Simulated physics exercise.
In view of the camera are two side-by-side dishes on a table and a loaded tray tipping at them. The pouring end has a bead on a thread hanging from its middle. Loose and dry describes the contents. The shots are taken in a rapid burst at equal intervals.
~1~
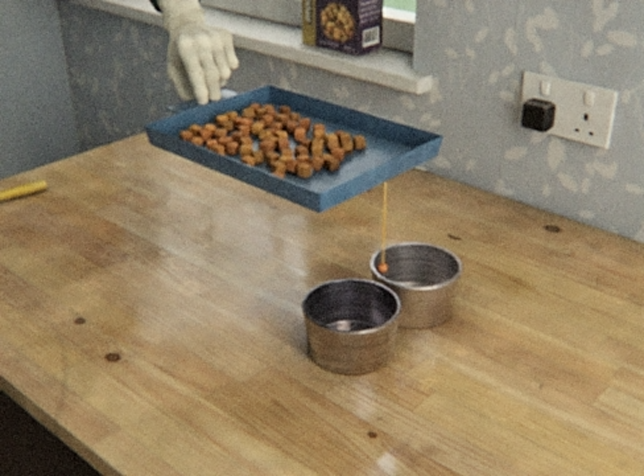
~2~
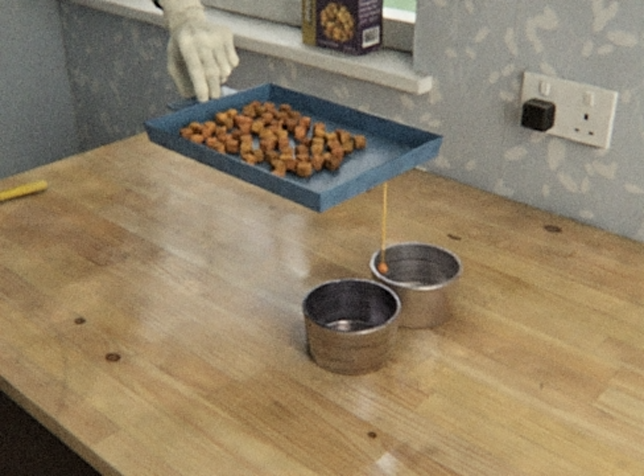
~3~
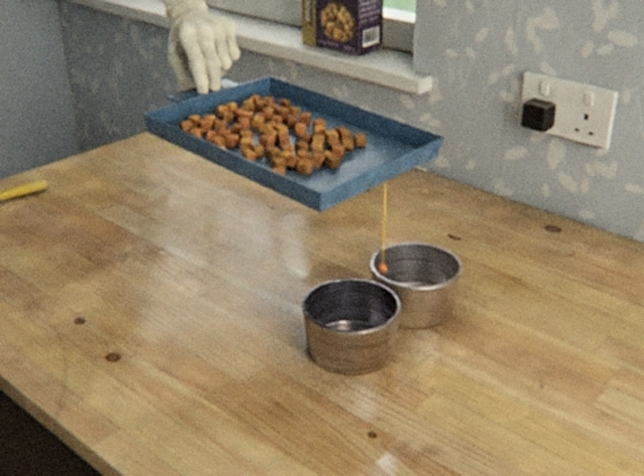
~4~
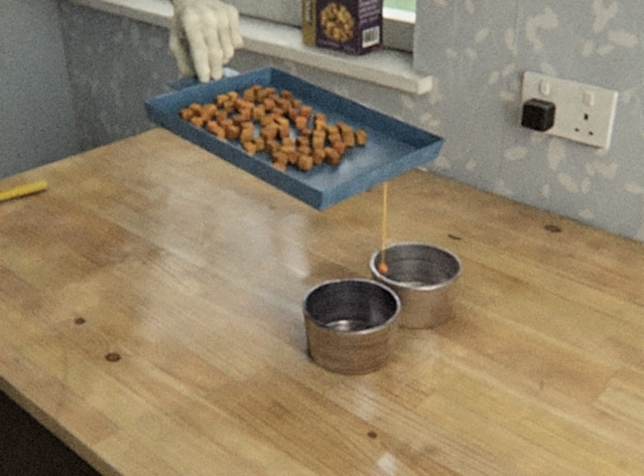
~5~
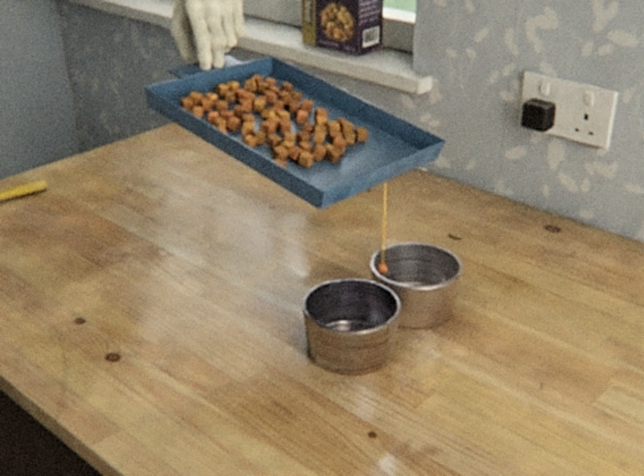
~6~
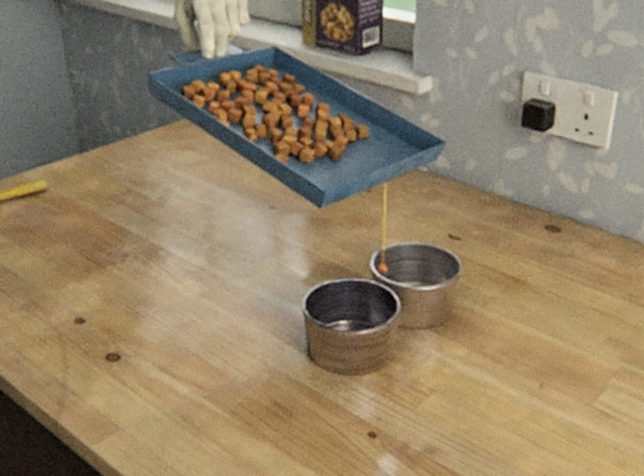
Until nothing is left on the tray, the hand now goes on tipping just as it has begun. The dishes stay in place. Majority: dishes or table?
The greater share ends up outside the dishes.
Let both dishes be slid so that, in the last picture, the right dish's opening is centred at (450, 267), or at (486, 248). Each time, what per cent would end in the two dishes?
Around 60 and then 70 per cent.
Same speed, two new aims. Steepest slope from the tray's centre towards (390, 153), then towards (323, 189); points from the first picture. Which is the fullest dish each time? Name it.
At the first place the right dish, at the second the left dish.
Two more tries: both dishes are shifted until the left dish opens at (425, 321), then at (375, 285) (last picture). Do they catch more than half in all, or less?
First try: A majority; second try: A minority.
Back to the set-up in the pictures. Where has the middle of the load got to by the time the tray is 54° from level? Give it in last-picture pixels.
Look about (388, 136) in the last picture.
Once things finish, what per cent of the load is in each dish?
Left dish: 0 %, right dish: 20 %.
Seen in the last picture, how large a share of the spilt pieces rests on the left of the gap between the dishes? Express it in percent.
Roughly 0 %.
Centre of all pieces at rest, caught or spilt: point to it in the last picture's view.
Near (481, 321).
Soon after the last picture, tray tipped steeply; all on the tray.
A little later, tray tipped right over; nearly all on the tray; a small part outside both.
Later still, tray tipped past a quarter turn; about a quarter in the right dish; most outside both.
At rest, tray tipped past a quarter turn; none in the left dish; about a quarter in the right dish; most outside both.
